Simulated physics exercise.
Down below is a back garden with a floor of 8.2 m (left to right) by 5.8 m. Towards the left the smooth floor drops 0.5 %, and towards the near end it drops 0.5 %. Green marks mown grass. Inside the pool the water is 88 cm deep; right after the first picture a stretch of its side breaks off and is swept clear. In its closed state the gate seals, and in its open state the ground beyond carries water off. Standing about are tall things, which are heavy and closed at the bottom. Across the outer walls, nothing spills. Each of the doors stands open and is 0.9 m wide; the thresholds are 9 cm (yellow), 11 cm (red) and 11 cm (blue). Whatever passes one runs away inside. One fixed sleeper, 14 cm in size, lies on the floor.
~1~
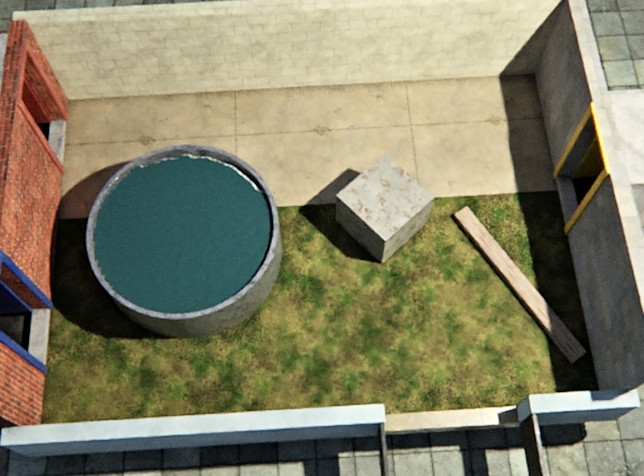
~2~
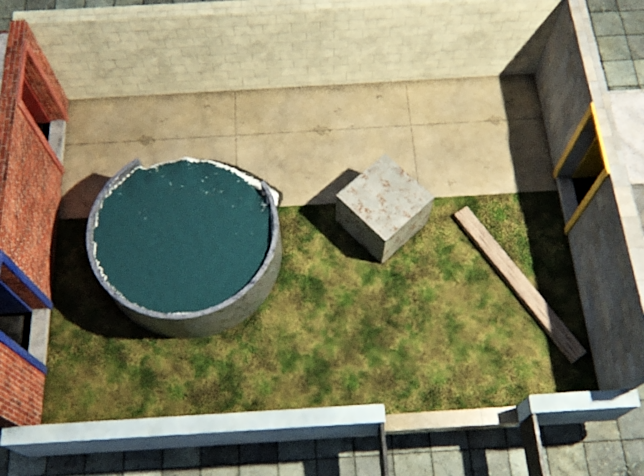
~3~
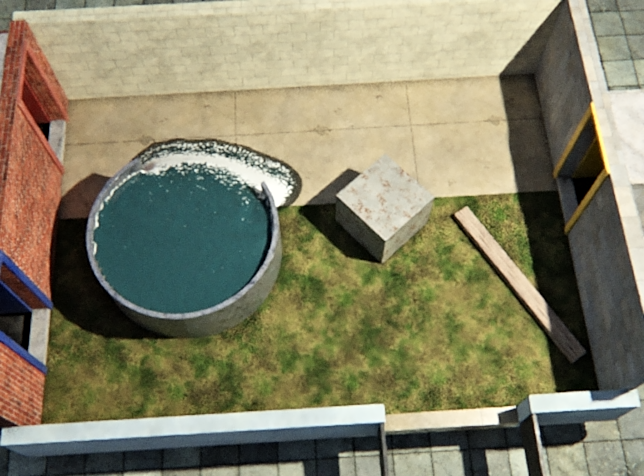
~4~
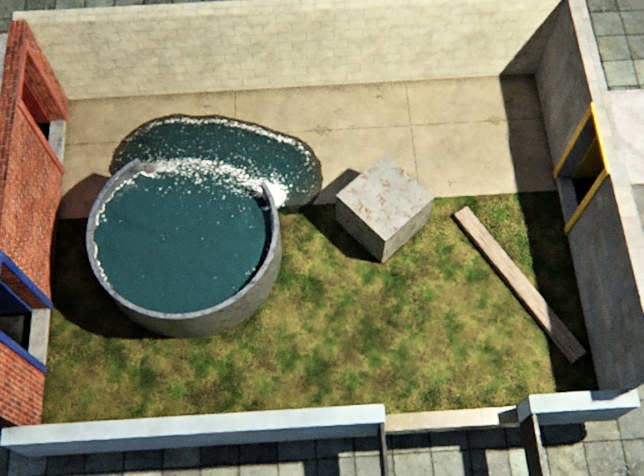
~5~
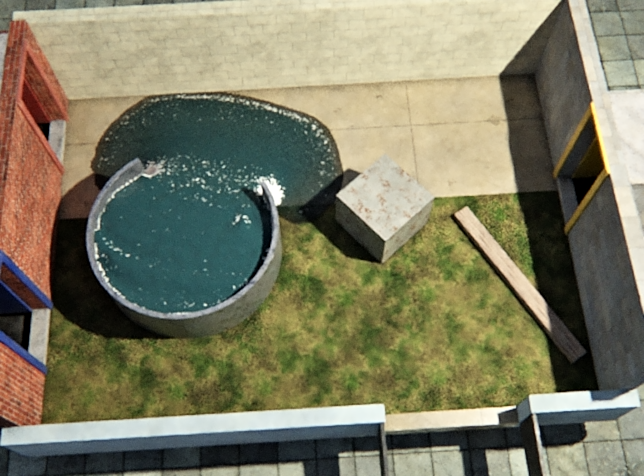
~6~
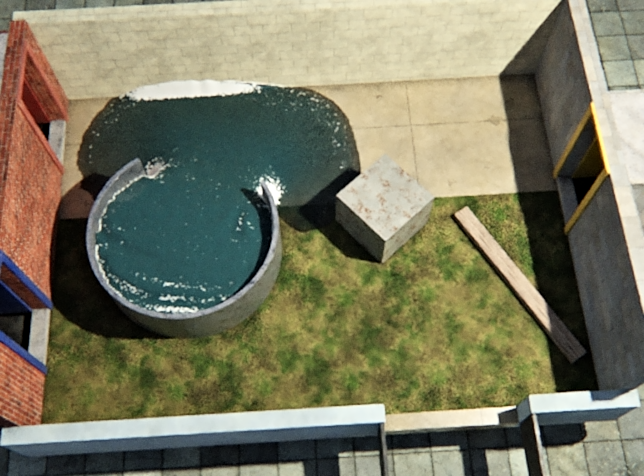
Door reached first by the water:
Red door.
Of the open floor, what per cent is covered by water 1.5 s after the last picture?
I'd guess around 40 %.
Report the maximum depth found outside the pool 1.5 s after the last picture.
It tops out at some 51 cm.
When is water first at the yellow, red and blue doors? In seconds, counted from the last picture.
Yellow 2.0 s, red 0.2 s, blue 2.4 s.
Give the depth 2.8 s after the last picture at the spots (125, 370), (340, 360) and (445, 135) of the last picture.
I'd read it as roughly 0, 0 and 10 cm, in that order.
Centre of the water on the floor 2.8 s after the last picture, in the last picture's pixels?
Its balance point sits around (273, 176).
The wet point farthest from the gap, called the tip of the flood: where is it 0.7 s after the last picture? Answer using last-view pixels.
Point: Roughly (448, 79) in the last view.
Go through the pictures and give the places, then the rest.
In the first frame, still water, 88 cm deep, in the pool at (184, 229).
In the second frame, water pours out at (212, 169) and has run 1.1 m, to (276, 202); deepest outside 43 cm, 88 cm at the pool's back.
In the third frame, the front is at (297, 185), 1.4 m from the gap at (212, 172); 1.8 m2 of floor is under water; 88 cm left at the back of the pool.
In the fourth frame, water pours out at (213, 173) and has run 1.7 m, to (118, 154); deepest outside 46 cm, 88 cm at the pool's back.
In the fifth frame, the front is at (108, 134), 2.1 m from the gap at (213, 174); 6.6 m2 of floor is under water; 86 cm left at the back of the pool.
In the sixth frame, the front is at (342, 117), 2.4 m from the gap at (213, 174); 8.7 m2 of floor is under water; 78 cm left at the back of the pool.
A moment later water covers 30 % of the floor and is deepest (61 cm) near (224, 101); yellow door not reached, red door reached 0.2 s after the last picture, blue door not reached.
Soon after water covers 40 % of the floor and is deepest (51 cm) near (69, 101); yellow door not reached, red door reached 0.2 s after the last picture, blue door not reached.
Next water covers 55 % of the floor and is deepest (36 cm) near (520, 75); yellow door reached 2.0 s after the last picture, red door reached 0.2 s after the last picture, blue door reached 2.5 s after the last picture.
Later on water covers 95 % of the floor and is deepest (24 cm) near (556, 320); yellow door reached 2.0 s after the last picture, red door reached 0.2 s after the last picture, blue door reached 2.5 s after the last picture.
At the end water covers 95 % of the floor and is deepest (13 cm) near (281, 229); yellow door reached 2.0 s after the last picture, red door reached 0.2 s after the last picture, blue door reached 2.5 s after the last picture.
